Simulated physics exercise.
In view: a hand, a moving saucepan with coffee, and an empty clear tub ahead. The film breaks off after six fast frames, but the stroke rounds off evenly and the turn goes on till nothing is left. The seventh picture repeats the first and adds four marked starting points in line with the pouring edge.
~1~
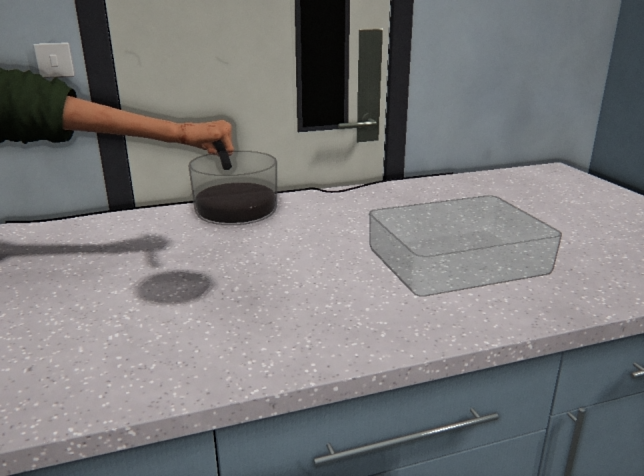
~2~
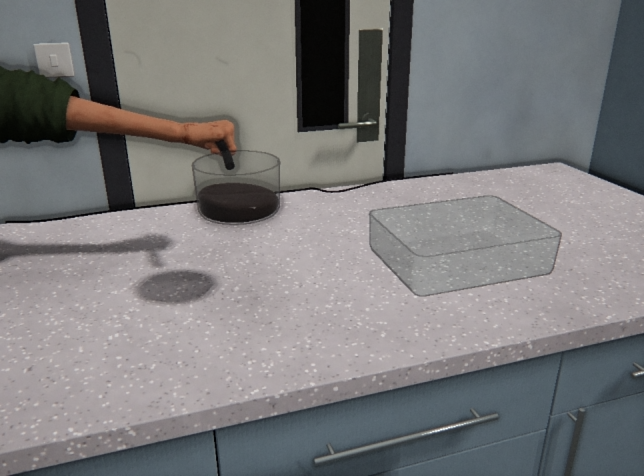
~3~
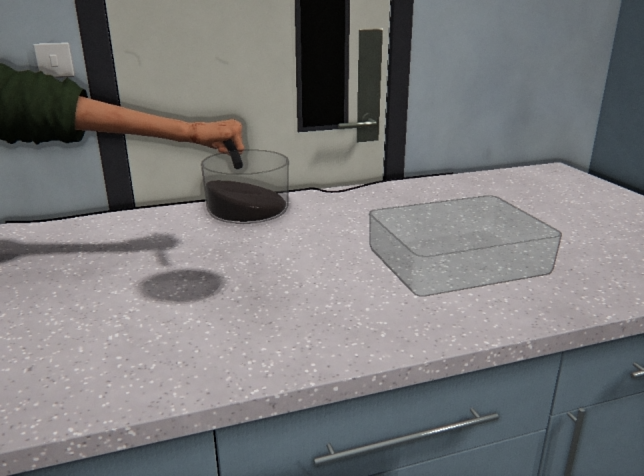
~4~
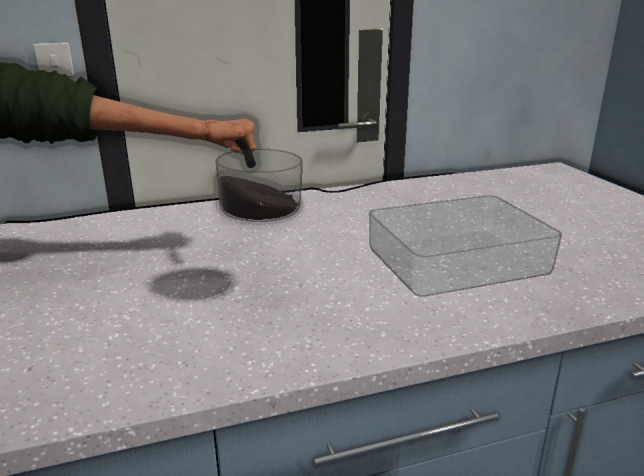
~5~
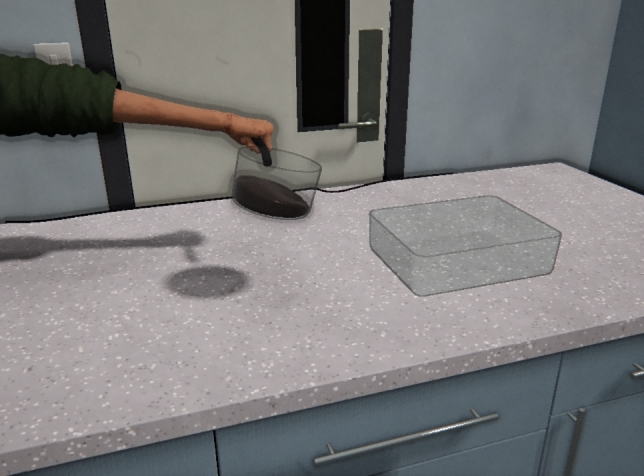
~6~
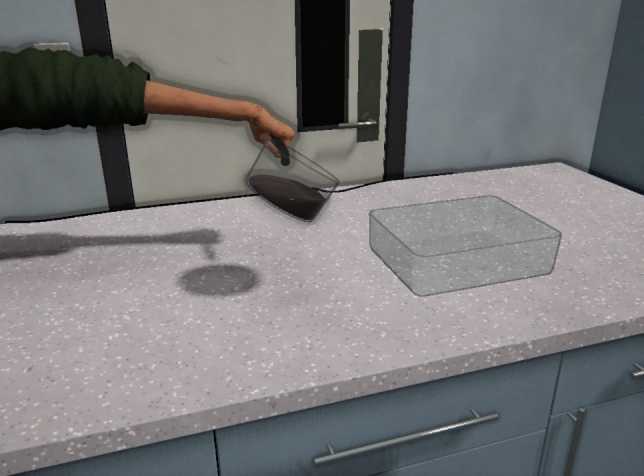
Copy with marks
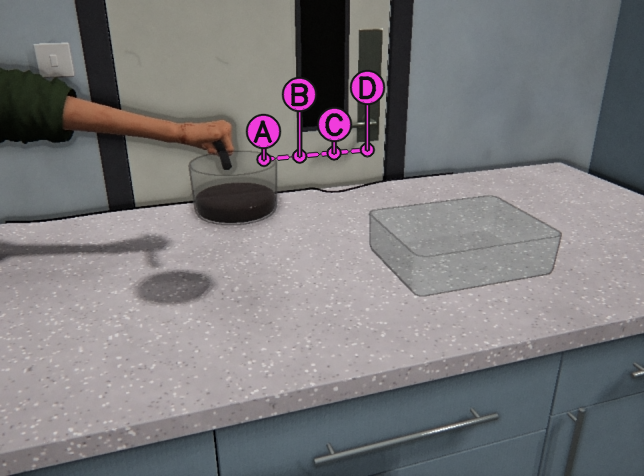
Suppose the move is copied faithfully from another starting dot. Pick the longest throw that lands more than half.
The answer is place B.
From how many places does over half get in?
Three.
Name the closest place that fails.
It is A.
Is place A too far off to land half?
Yes, that goes wrong.
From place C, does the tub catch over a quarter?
Yes, clearly.
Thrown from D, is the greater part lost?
No.
On the marked copy, A at (263, 159); B at (299, 156); C at (334, 152); D at (367, 149).
For place A, about 20 % lands in the tub, 76 % falls short and 3 % goes beside or beyond.
For place B, about 70 % lands in the tub, 20 % falls short and 10 % goes beside or beyond.
For place C, about 87 % lands in the tub, 2 % falls short and 11 % goes beside or beyond.
For place D, about 84 % lands in the tub, 3 % falls short and 13 % goes beside or beyond.
